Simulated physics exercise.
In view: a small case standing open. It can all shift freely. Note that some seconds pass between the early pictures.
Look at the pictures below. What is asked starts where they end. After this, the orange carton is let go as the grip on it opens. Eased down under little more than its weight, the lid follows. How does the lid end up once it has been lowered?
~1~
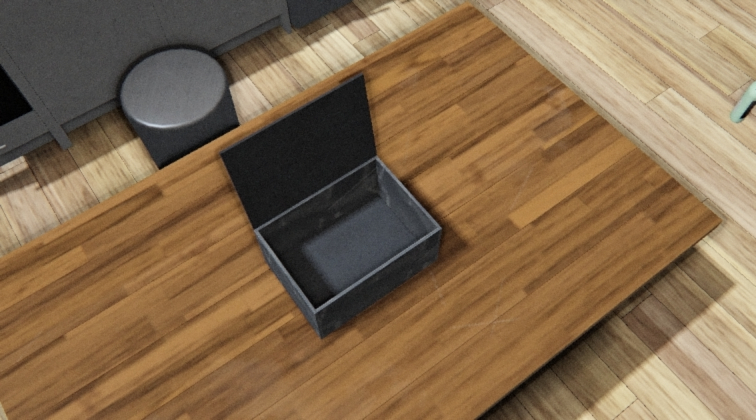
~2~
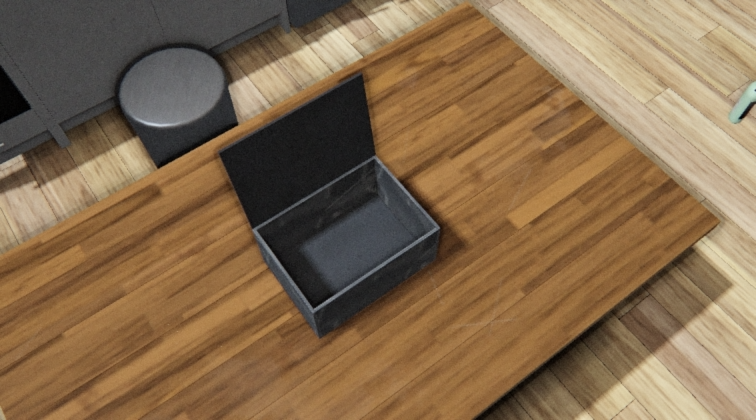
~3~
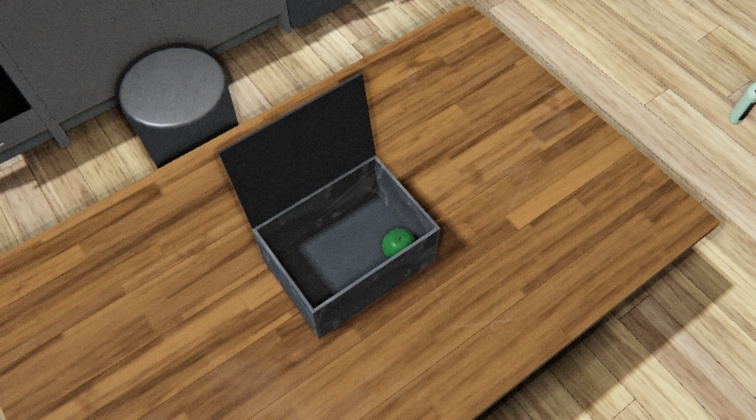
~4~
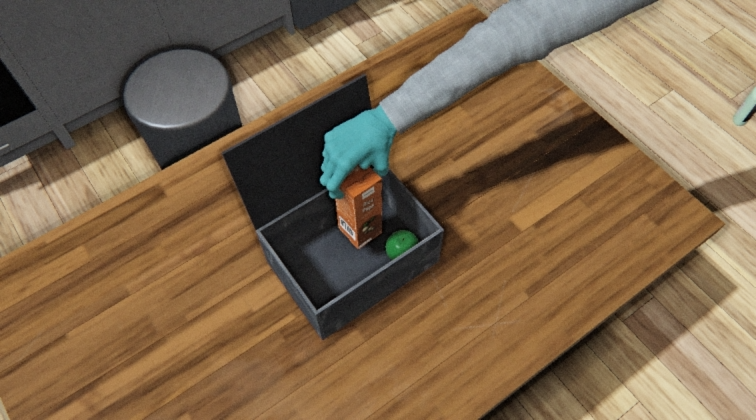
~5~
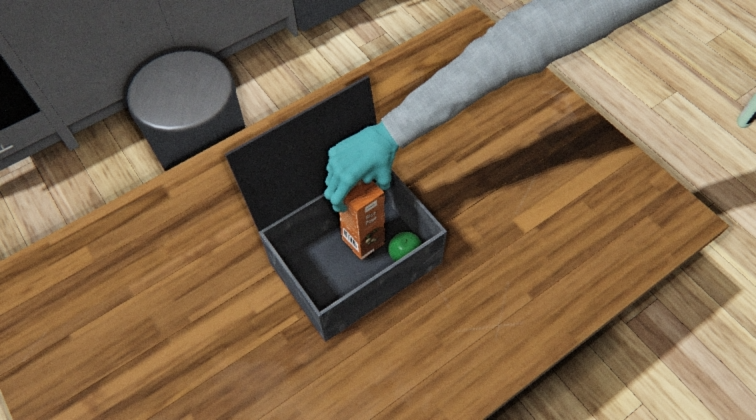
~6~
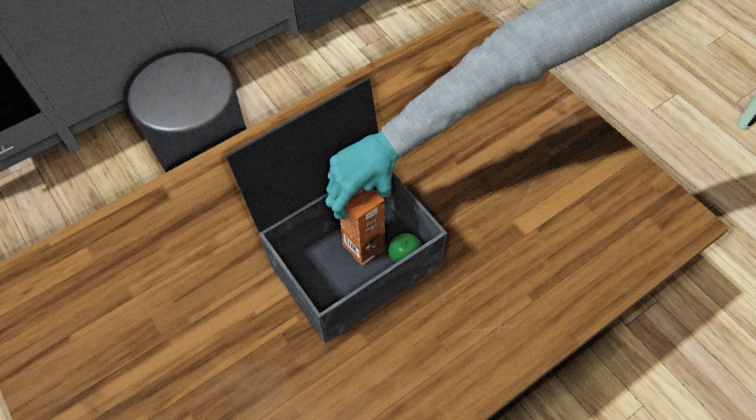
The lid remains propped up above the rim.
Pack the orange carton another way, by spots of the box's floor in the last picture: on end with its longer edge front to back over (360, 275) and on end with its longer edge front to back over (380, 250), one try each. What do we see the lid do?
Case one: Lid left up; case two: Lid down.
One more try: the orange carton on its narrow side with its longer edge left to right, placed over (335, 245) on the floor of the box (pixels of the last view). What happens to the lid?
Well, in that case it fits down fine.
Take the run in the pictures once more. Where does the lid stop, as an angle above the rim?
Some 55°.
Then, 1.10 s on from there, lid starting down.
Then, 1.50 s on from there, lid 70° above the rim.
Then, 1.60 s on from there, lid 60° above the rim.
In the end, lid 54° above the rim; both unmoved. At the end, from the last picture's camera, orange carton near (364, 224).
